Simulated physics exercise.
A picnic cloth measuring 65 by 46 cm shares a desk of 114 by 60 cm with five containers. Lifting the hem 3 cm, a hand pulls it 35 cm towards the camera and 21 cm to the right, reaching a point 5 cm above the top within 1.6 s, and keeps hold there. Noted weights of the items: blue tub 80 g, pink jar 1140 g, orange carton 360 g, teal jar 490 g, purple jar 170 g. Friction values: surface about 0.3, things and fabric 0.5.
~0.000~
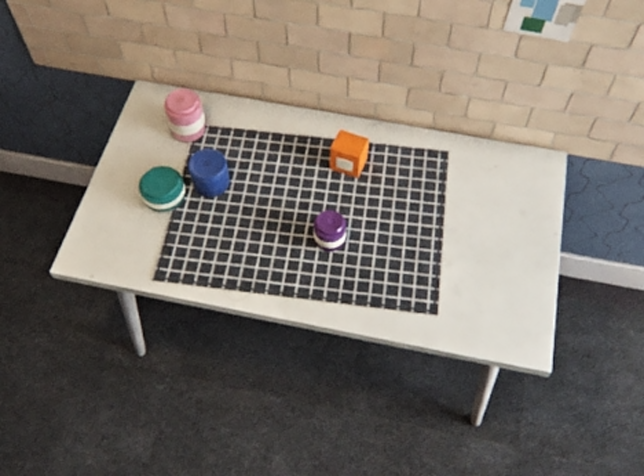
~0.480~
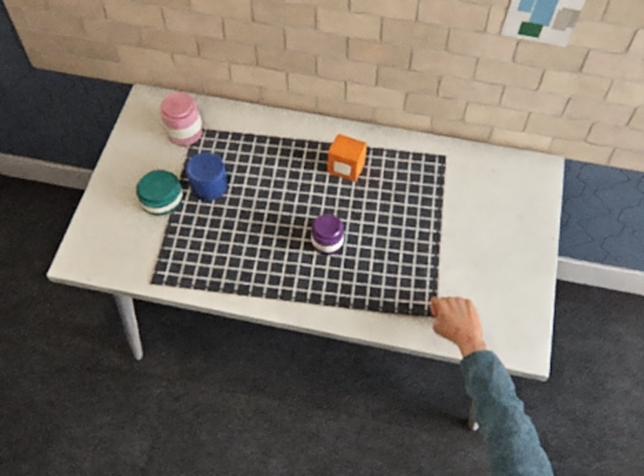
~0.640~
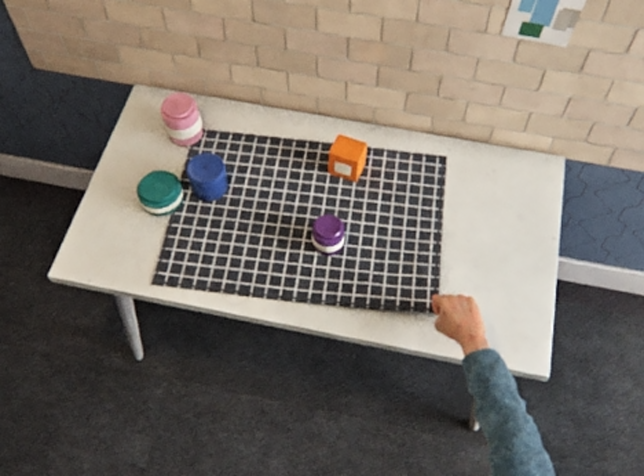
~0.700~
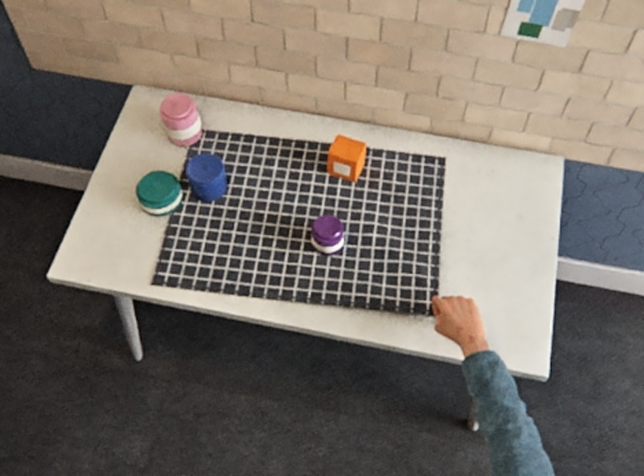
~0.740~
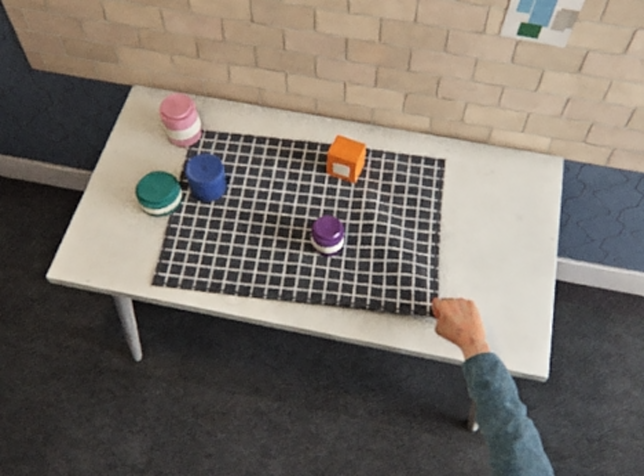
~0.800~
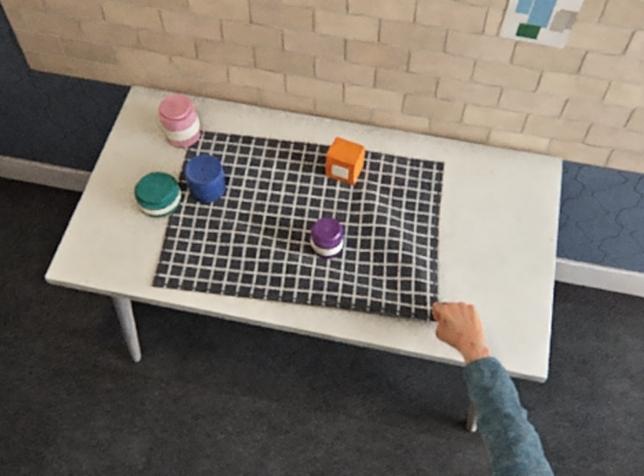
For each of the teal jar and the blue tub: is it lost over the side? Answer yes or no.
Answers: Teal jar - no; blue tub - yes.
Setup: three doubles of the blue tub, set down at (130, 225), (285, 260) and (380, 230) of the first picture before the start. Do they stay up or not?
First keeps its place, second leaves the top, third leaves the top.
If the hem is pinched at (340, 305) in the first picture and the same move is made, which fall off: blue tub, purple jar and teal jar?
Blue tub is lost, purple jar is lost, teal jar is left on top.
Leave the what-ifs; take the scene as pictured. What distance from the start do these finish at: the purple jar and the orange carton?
Roughly, the purple jar ends up over the edge and the orange carton ends up over the edge.
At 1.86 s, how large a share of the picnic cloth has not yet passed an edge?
Roughly 50% of it.
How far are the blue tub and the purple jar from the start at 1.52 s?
Blue tub: 20 cm; purple jar: 25 cm.
At 1.2 s, 95 % of the picnic cloth is still over the top; blue tub 8 cm off its start, purple jar 11 cm off its start, orange carton 11 cm off its start.
At 1.5 s, 75 % of the picnic cloth is still over the top; blue tub 20 cm off its start, orange carton 24 cm off its start, purple jar 24 cm off its start.
At 1.9 s, 50 % of the picnic cloth is still over the top; blue tub 36 cm off its start at (276, 284), purple jar over the edge, orange carton 37 cm off its start at (431, 268).
At 2.2 s, 35 % of the picnic cloth is still over the top; blue tub over the edge, purple jar over the edge, orange carton 46 cm off its start.
At 3.8 s, 10 % of the picnic cloth is still over the top; blue tub over the edge, teal jar 1 cm off its start at (158, 190), orange carton over the edge, purple jar over the edge.
